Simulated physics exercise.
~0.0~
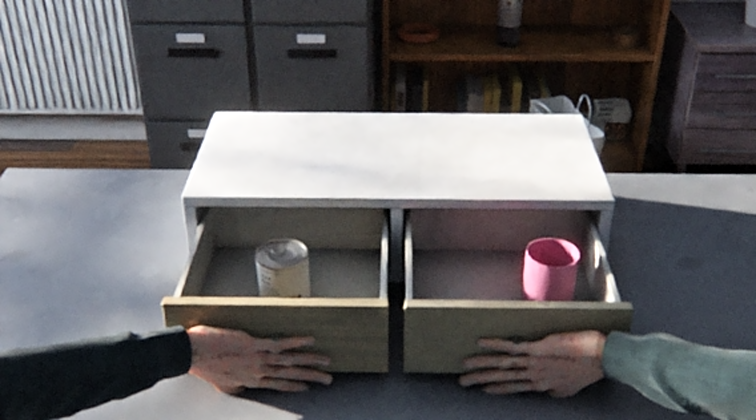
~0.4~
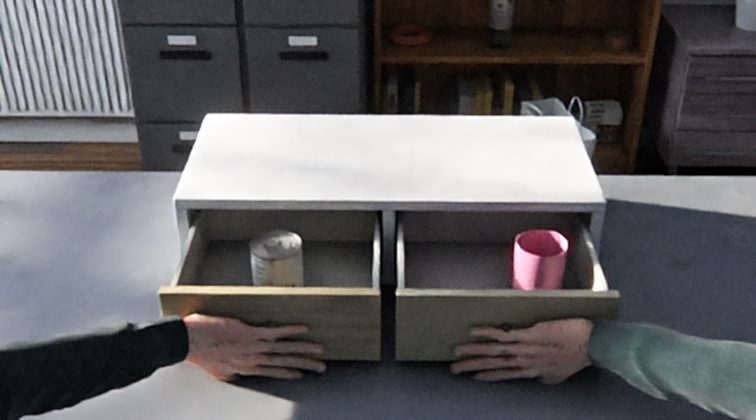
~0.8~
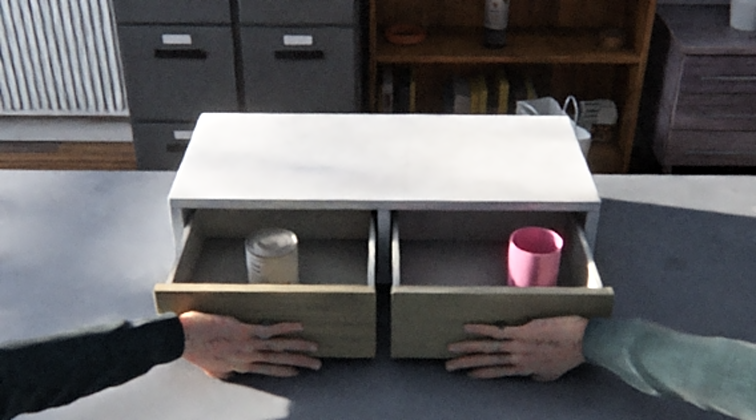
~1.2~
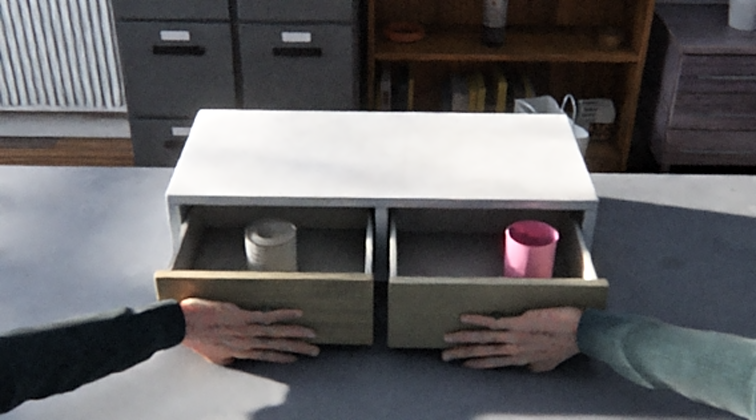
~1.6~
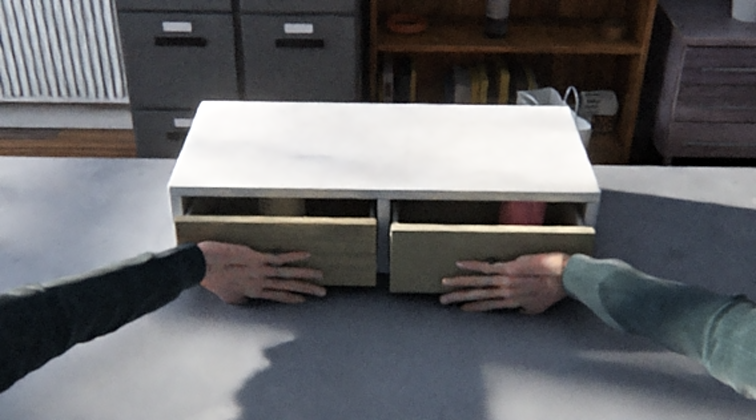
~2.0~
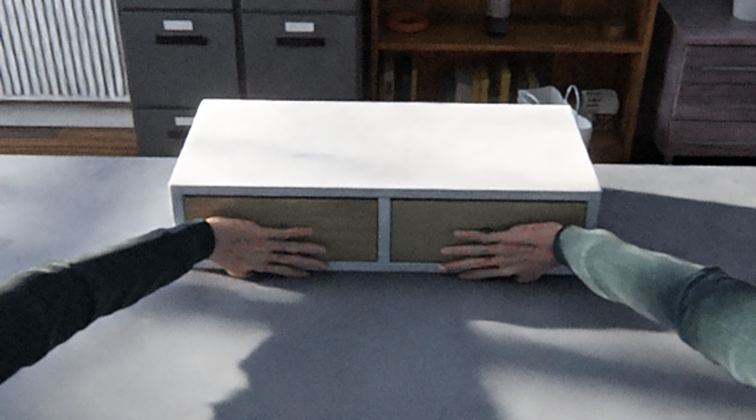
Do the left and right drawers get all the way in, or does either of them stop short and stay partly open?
Both drawers get all the way in. The left and right fronts end up closed against the cabinet, with the hands still on them.
At the start, a low white cabinet sits on a grey surface with its two drawers open, a whitish tin in the left one and a pink beaker in the right one. A hand rests flat against the front of each drawer. The drawers barely shift at first, while the view sways slightly. Then both hands push forward, and the drawers slide in together, carrying the tin and the beaker back under the white top. Finally both drawers are fully shut, the containers are out of sight, and the hands still rest on the fronts.
